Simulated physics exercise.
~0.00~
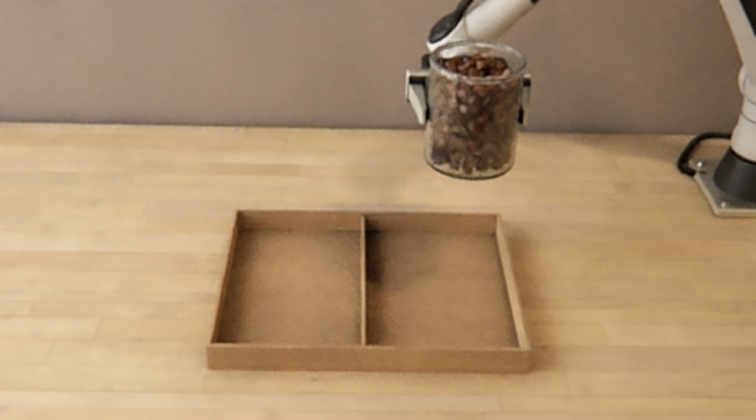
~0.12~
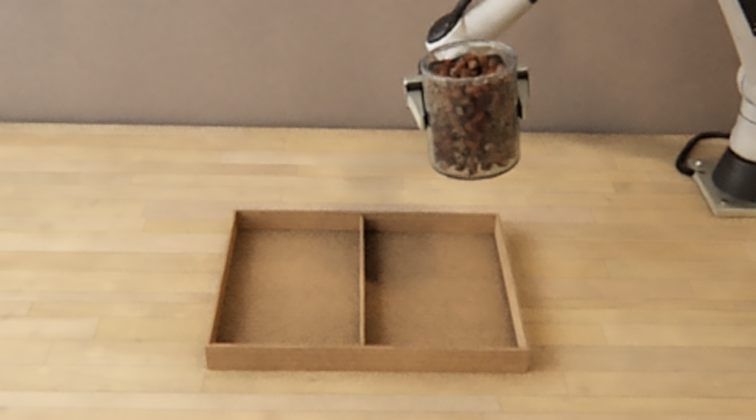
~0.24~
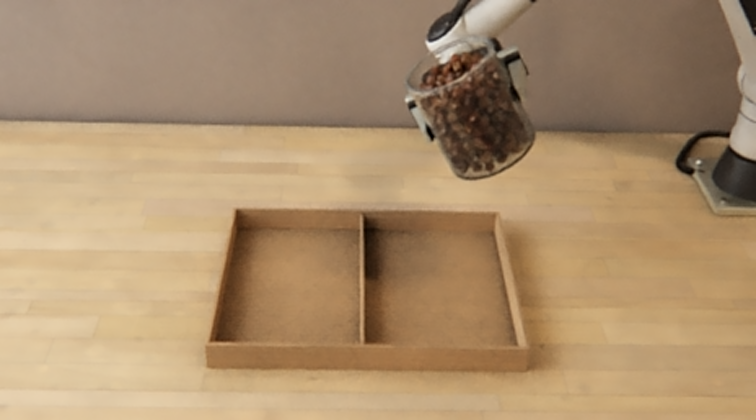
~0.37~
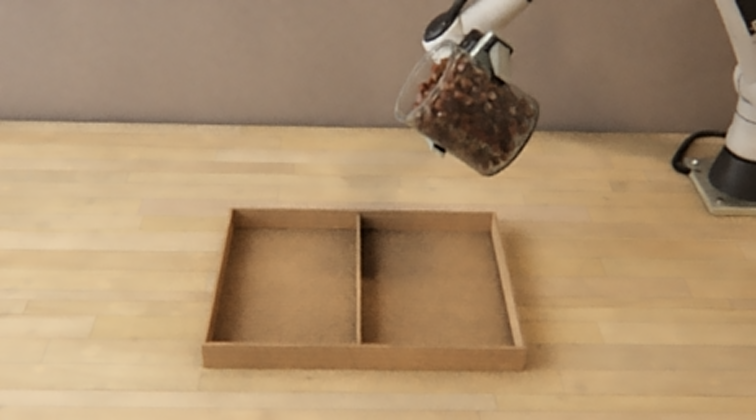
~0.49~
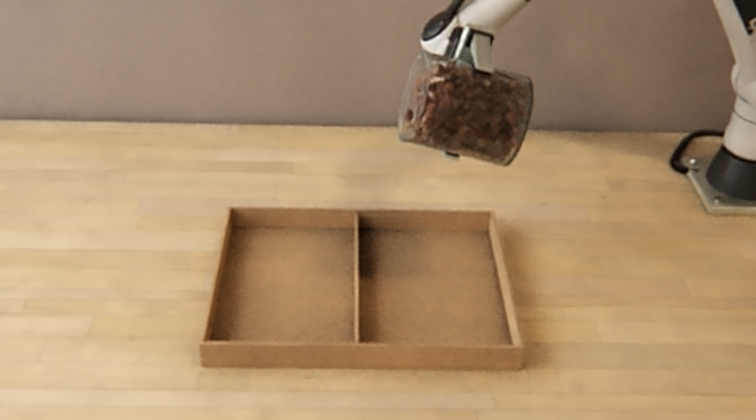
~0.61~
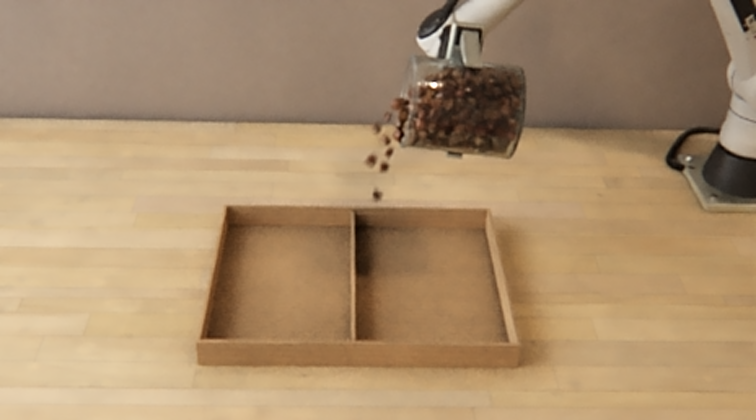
A white robot arm tips a clear beaker of reddish-brown pellets steadily to the left until it lies nearly sideways, and a few pellets tumble from its mouth. Below it, a brown tray split in two by a cross wall rests on a pale wooden table before a grey-brown wall. Seen from slightly above, the view drifts very slightly as the beaker turns.
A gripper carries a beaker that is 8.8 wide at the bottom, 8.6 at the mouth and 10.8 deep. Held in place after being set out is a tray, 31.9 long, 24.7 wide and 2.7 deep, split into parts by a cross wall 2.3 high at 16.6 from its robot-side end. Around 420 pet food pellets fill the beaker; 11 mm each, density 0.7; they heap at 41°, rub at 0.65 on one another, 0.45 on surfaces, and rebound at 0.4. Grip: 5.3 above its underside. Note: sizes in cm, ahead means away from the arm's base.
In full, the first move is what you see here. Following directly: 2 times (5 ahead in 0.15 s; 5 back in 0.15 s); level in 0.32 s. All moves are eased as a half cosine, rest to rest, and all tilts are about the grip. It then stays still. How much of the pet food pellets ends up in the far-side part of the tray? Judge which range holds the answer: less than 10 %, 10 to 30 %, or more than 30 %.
The range is more than 30 %.
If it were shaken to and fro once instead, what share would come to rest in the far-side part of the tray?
Roughly 30 percent.
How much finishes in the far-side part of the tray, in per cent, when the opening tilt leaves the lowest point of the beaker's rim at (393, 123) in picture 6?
Roughly 20 per cent.
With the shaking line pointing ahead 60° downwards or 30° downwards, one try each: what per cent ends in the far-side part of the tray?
It comes to around 15 per cent on the first try and around 25 per cent on the second.
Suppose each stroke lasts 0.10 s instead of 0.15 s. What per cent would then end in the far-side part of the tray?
60 %.
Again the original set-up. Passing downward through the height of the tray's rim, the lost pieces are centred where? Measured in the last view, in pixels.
I'd put it somewhere near (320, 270).
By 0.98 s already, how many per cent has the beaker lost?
Share gone: Around 35 %.
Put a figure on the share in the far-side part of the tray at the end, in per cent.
Estimate: About 40 %.
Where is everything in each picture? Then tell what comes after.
In the first picture, beaker middle at (473, 111), level; upper third of the load around (476, 86), from x 435 to 515, top at y 60; 425 in the beaker.
In the second picture, beaker middle at (472, 111), tilted 8° forward; upper third of the load around (473, 86), from x 430 to 510, top at y 60.
In the third picture, beaker middle at (472, 110), tilted 29° forward; upper third of the load around (471, 87), from x 425 to 525, top at y 55.
In the fourth picture, beaker middle at (468, 110), tilted 55° forward; upper third of the load around (465, 90), from x 415 to 530, top at y 60.
In the fifth picture, beaker middle at (466, 109), tilted 76° forward; upper third of the load around (466, 88), from x 410 to 525, top at y 65.
In the sixth picture, beaker middle at (462, 107), tilted 84° forward; upper third of the load around (471, 89), from x 370 to 515, top at y 70; 419 in the beaker, 6 in flight or on a rim.
By 0.98 s, tilted 84° forward, highest piece 25 above the table; 284 in the beaker, 90 in the far-side part, 8 in the robot-side part, 43 in flight or on a rim.
By 1.35 s, tilted 52° forward, highest piece 25 above the table; 200 in the beaker, 164 in the far-side part, 47 in the robot-side part, 3 on the table or floor, 11 in flight or on a rim.
By 1.73 s, level, highest piece 25 above the table; 197 in the beaker, 172 in the far-side part, 51 in the robot-side part, 4 on the table or floor, 1 in flight or on a rim.
By 2.78 s, level, highest piece 25 above the table; 197 in the beaker, 172 in the far-side part, 52 in the robot-side part, 4 on the table or floor.
Final count, 197 in the beaker, 172 in the far-side part, 52 in the robot-side part, 4 on the table or floor. That is 40 % in the far-side part of the tray.
